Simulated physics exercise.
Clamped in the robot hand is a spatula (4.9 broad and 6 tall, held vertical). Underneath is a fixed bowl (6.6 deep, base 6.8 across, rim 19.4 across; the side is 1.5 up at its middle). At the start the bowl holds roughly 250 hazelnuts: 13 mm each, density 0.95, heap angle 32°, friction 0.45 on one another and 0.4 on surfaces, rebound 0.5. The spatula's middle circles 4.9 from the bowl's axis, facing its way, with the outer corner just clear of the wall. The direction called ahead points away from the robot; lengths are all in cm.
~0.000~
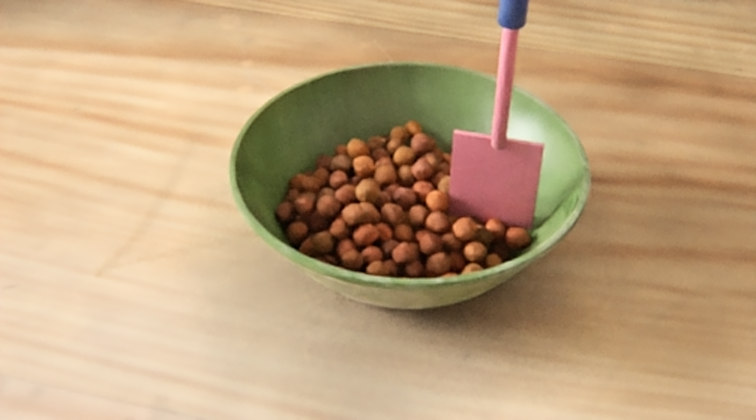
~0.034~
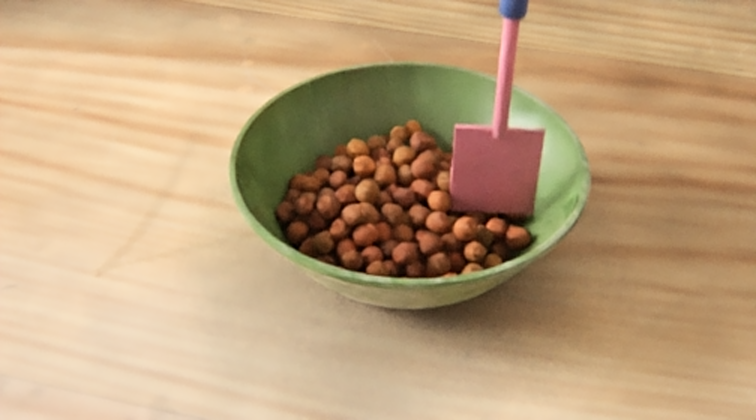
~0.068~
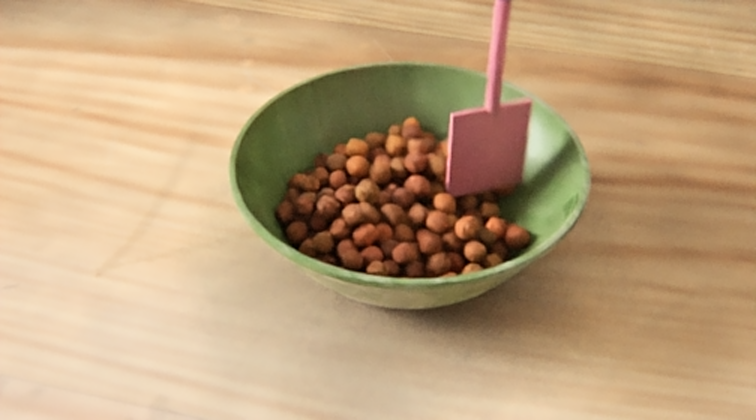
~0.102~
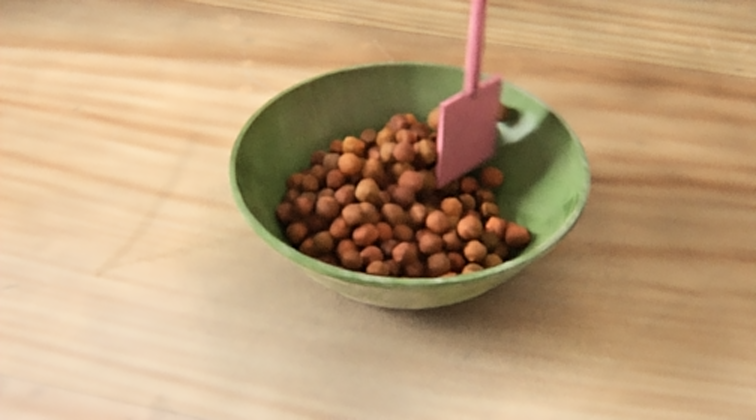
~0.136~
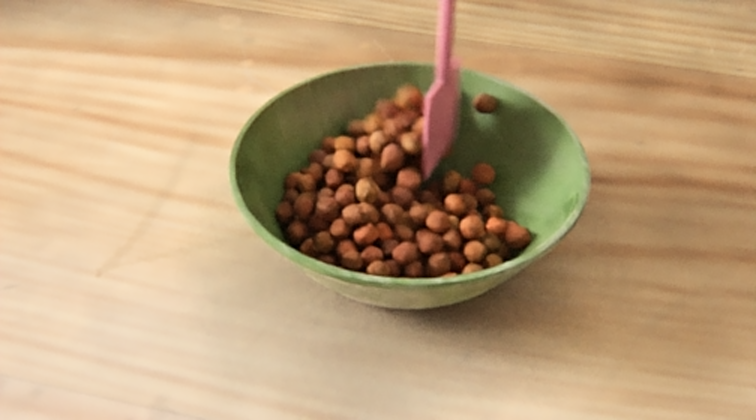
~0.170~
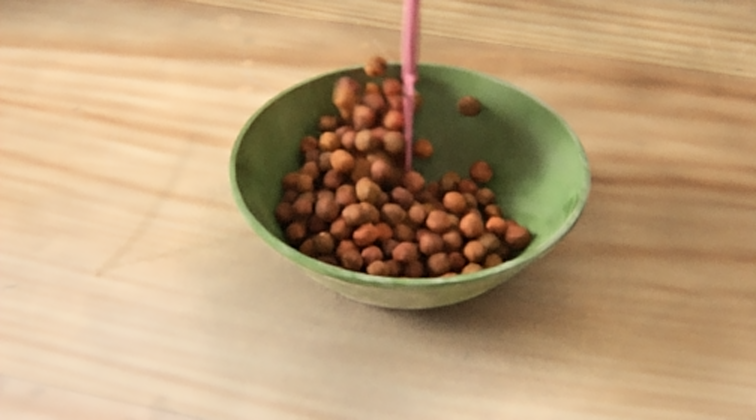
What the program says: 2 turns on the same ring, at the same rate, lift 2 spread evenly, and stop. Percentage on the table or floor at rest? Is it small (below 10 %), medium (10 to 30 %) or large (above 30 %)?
It is medium.
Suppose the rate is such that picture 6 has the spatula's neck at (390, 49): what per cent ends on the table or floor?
Close to 20 in a hundred.
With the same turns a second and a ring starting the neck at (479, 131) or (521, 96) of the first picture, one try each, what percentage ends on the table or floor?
Some 10 and 0 per cent.
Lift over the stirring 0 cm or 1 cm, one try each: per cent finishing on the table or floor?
Some 35 and some 25 per cent.
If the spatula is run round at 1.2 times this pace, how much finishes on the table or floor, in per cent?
Close to 25 in a hundred.
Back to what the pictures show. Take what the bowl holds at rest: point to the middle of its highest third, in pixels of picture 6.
Near (419, 204).
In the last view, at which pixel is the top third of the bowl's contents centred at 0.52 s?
The top third is centred near (498, 209) in the last picture.
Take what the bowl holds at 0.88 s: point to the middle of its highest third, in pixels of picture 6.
The centre is close to (410, 204).
After 0.52 s, 344° round, highest piece 9 above the table; 215 in the bowl, 27 on the table or floor, 10 in flight or on the tool.
After 0.88 s, 226° round, highest piece 7 above the table; 206 in the bowl, 46 on the table or floor.
After 1.25 s, 0° round, highest piece 5 above the table; 206 in the bowl, 46 on the table or floor.
After 1.95 s, 0° round, highest piece 5 above the table; 206 in the bowl, 46 on the table or floor.
In the end, 206 in the bowl, 46 on the table or floor. That is 18 % on the table or floor.
